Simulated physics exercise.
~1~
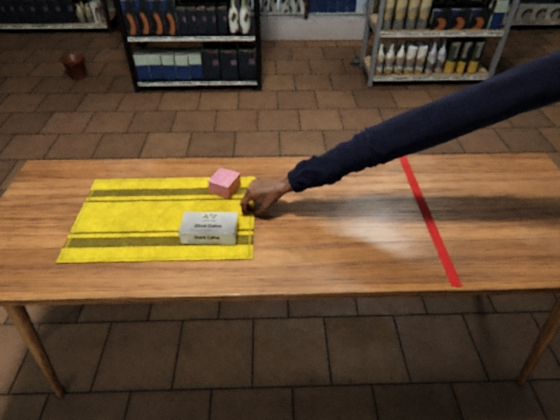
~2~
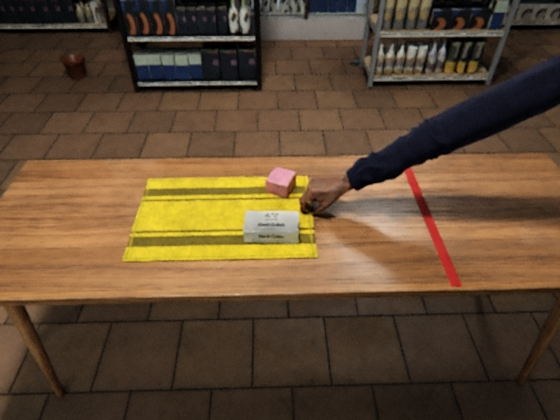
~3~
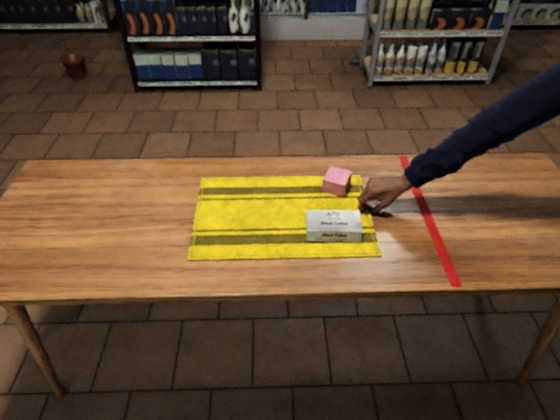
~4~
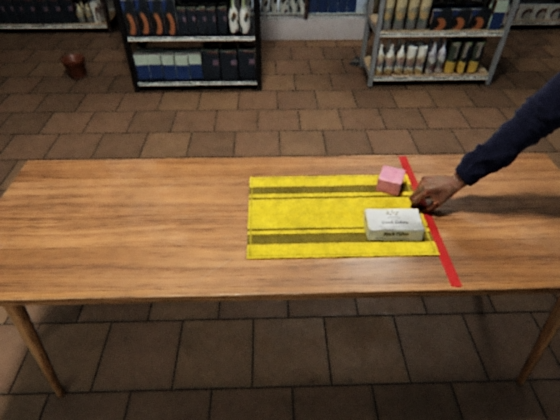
A yellow table runner with darker stripes lies on the left part of a long wooden table, seen from a raised, still view in front, with stocked shelves and a tiled floor behind. A pink block sits near its back right corner and a white packet near its front right. A dark-sleeved arm reaching in from the right grips the runner's right edge and pulls it steadily rightward towards a red line of tape. The block and packet ride along with it. Finally the hem is at the tape, with both objects still on the cloth.
